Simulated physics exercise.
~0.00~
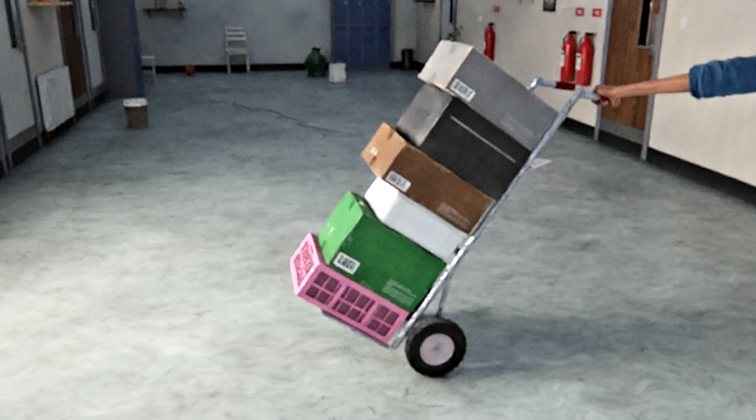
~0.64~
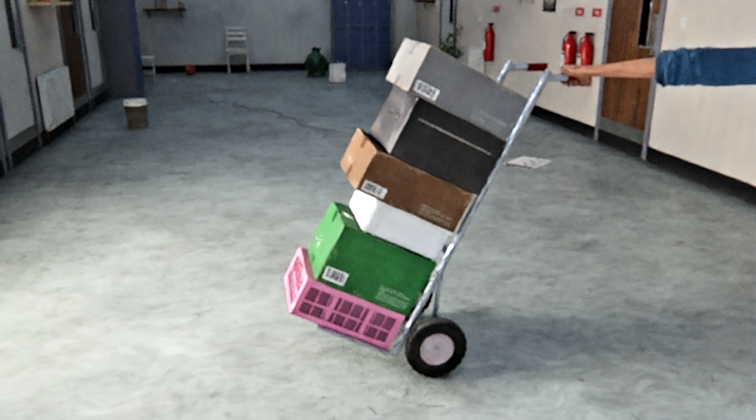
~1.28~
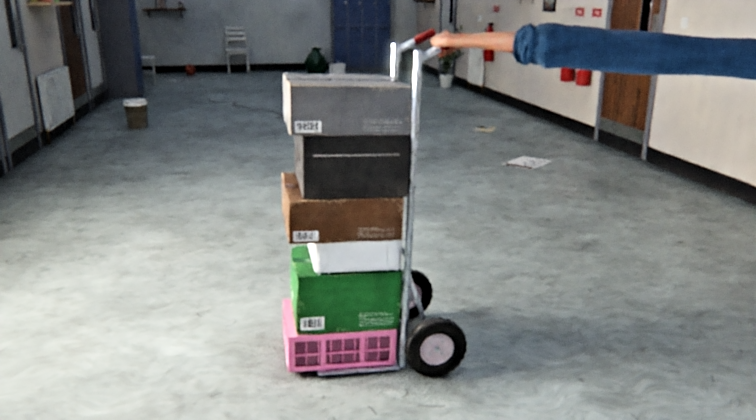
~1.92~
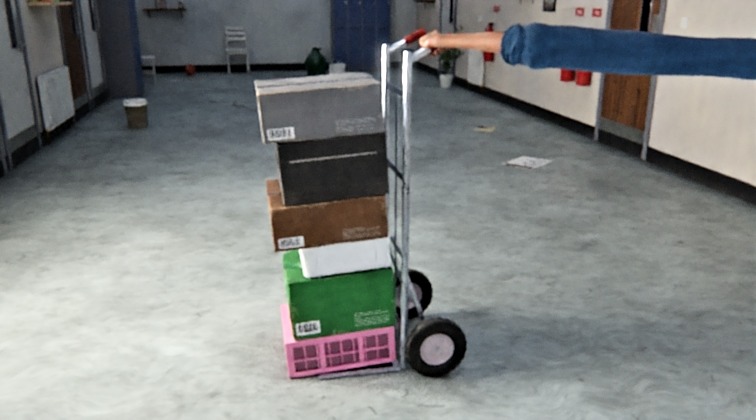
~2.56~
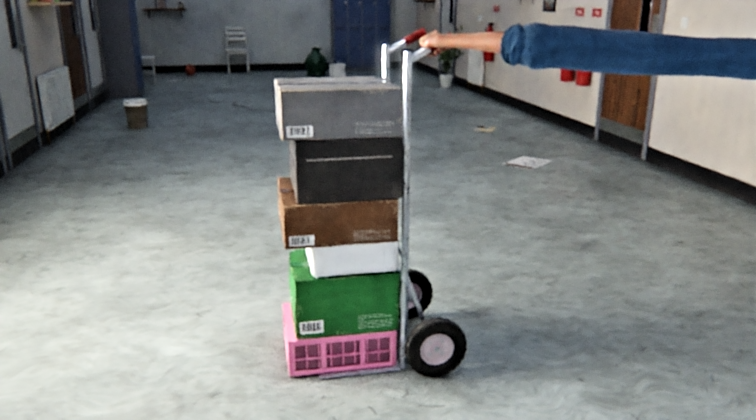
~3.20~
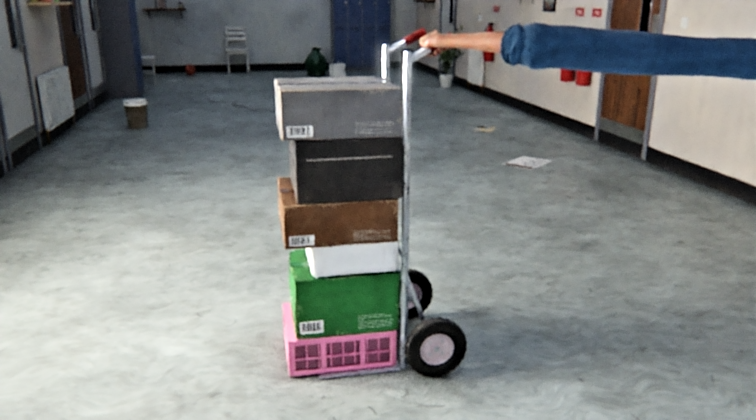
In a corridor, a hand swings a loaded hand truck upright, its stacked boxes rocking slightly left before settling, still stacked.
